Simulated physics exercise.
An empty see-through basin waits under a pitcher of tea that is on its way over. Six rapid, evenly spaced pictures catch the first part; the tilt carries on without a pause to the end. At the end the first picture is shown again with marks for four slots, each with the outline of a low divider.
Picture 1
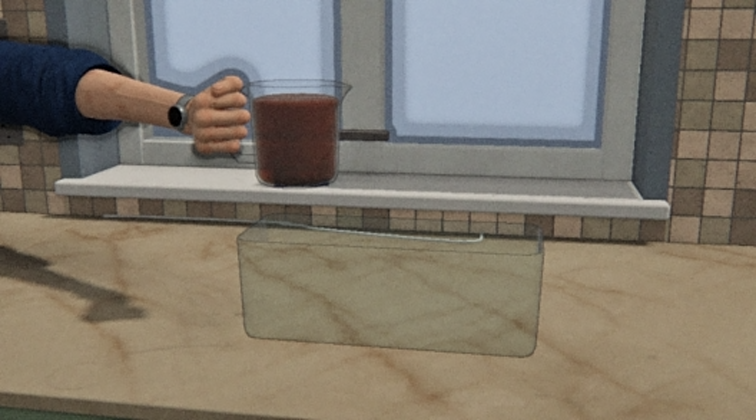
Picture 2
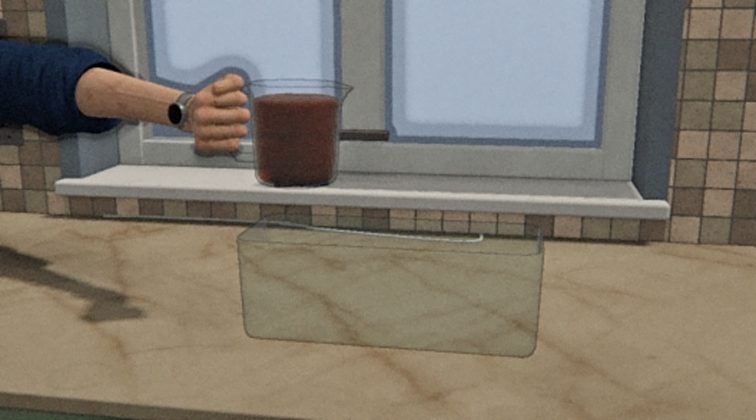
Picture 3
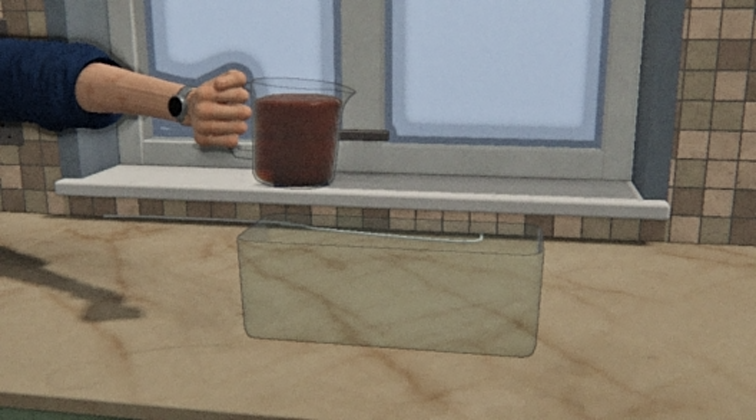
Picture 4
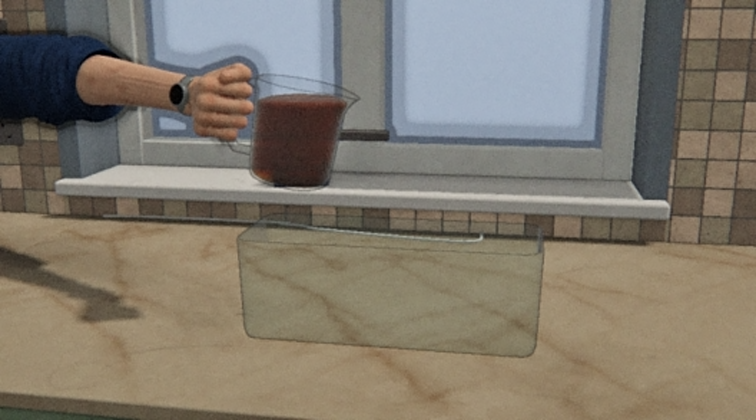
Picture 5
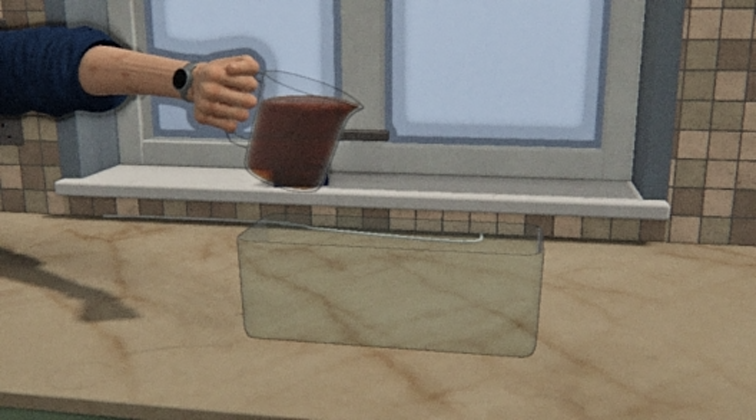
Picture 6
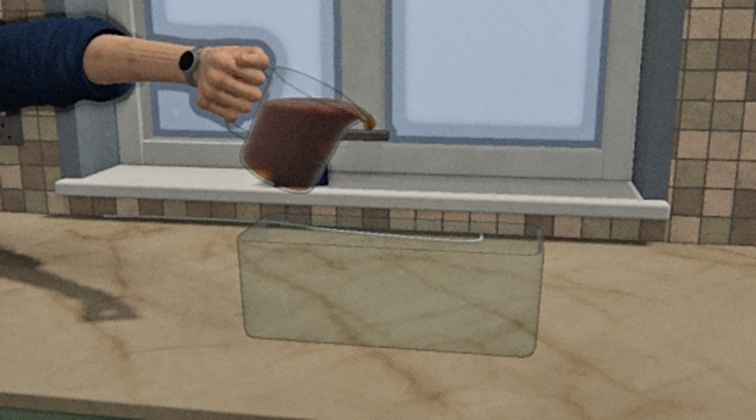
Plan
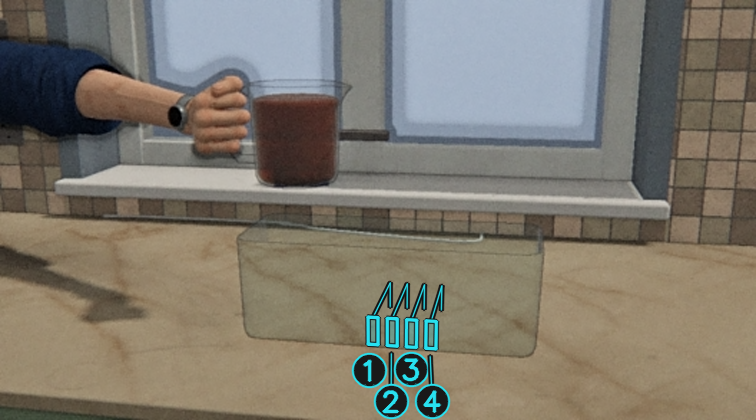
A hand with a dark watch and navy sleeve, reaching in from the left, slowly tips a clear pitcher of reddish-brown tea to the right until a little liquid slips over its lip. Below it, an empty see-through rectangular basin sits on a tan marbled counter. The still camera faces a kitchen window with a white sill, grey frame and brown-and-beige tiles on either side.
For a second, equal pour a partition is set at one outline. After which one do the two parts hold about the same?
Take 3.
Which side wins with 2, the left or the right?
The right side.
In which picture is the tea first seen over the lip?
Picture 6.
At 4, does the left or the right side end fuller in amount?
The left one.
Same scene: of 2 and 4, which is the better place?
Place 2.
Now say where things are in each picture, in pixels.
Upright, lip at (351, 87); basin from (245, 335) to (536, 355); nothing has left yet.
Upright, lip at (352, 88); nothing has left yet.
Tipped about 5°, lip at (354, 92); nothing has left yet.
Tipped about 11°, lip at (358, 98); nothing has left yet.
Tipped about 18°, lip at (362, 107); nothing has left yet.
Tipped about 27°, lip at (365, 119); tea is over the lip, down to (370, 127).
On the marked copy, 1 at (372, 351); 2 at (391, 353); 3 at (410, 354); 4 at (430, 356).
With 1, about 10 % ends left of the wall and 90 % right of it.
With 2, about 30 % ends left of the wall and 69 % right of it.
With 3, about 52 % ends left of the wall and 47 % right of it.
With 4, about 85 % ends left of the wall and 14 % right of it.
